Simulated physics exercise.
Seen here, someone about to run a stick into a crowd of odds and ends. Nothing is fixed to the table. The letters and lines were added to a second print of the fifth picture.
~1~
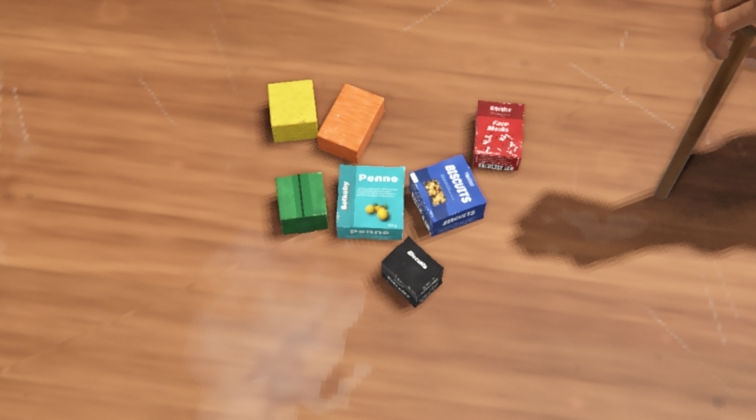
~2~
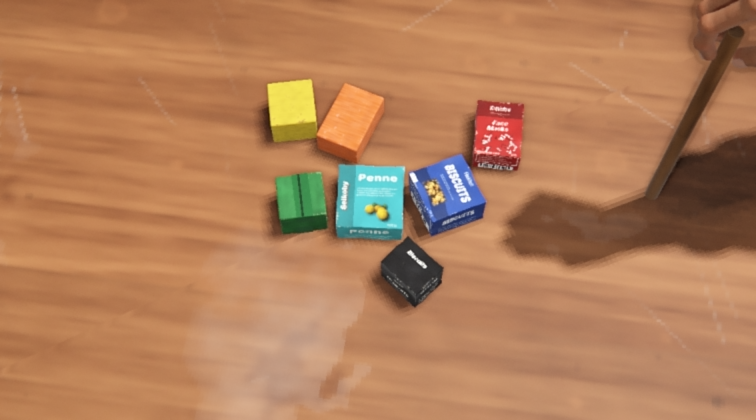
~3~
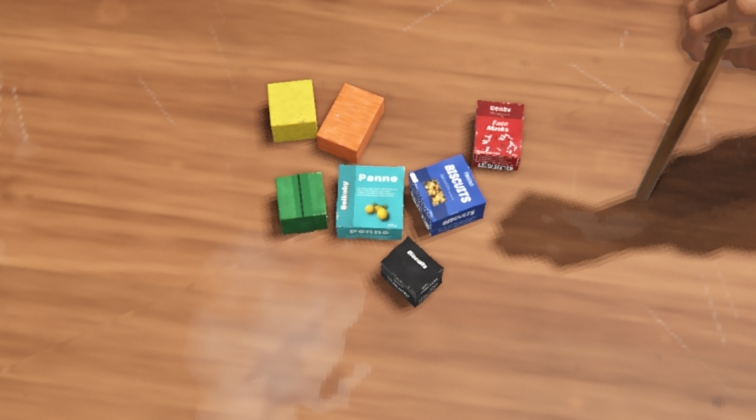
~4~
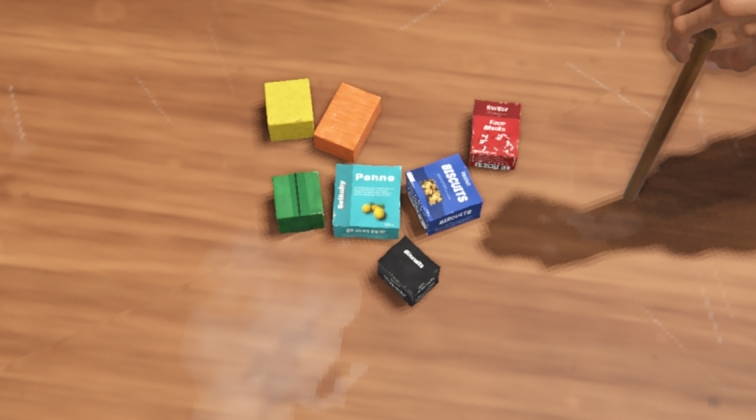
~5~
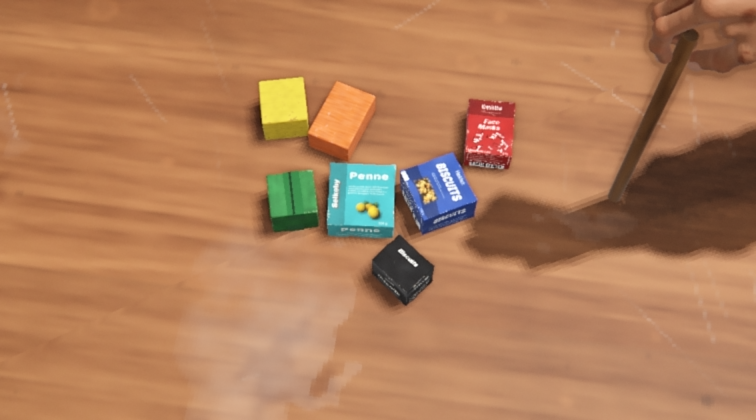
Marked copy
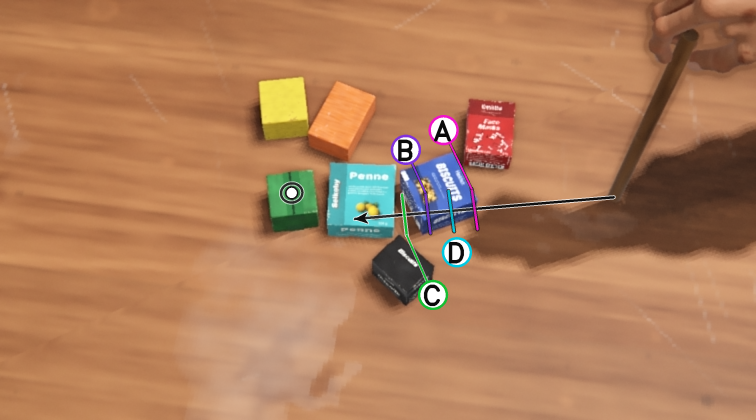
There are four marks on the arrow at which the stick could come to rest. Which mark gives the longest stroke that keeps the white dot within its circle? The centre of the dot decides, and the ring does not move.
As far as tick D.
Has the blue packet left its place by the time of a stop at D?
By then, yes.
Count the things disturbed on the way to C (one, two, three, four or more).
In all, three.
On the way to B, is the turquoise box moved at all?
Yes.
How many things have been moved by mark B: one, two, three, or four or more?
It has moved three.
On the marked copy, A at (475, 209); B at (427, 213); C at (404, 215); D at (452, 211); the arrow from (614, 197) to (355, 219); the white dot at (291, 193).
Taking D. A third of the way, foot of the stick (554, 203).
Two thirds of the way, foot of the stick (495, 208).
When it is over, foot of the stick (451, 211); blue packet (416, 198); turquoise box (353, 199); the dot is still in its ring.
As for the rest, A keeps the dot in but is short; B shifts the dotted thing to (273, 199); C shifts the dotted thing to (249, 196).
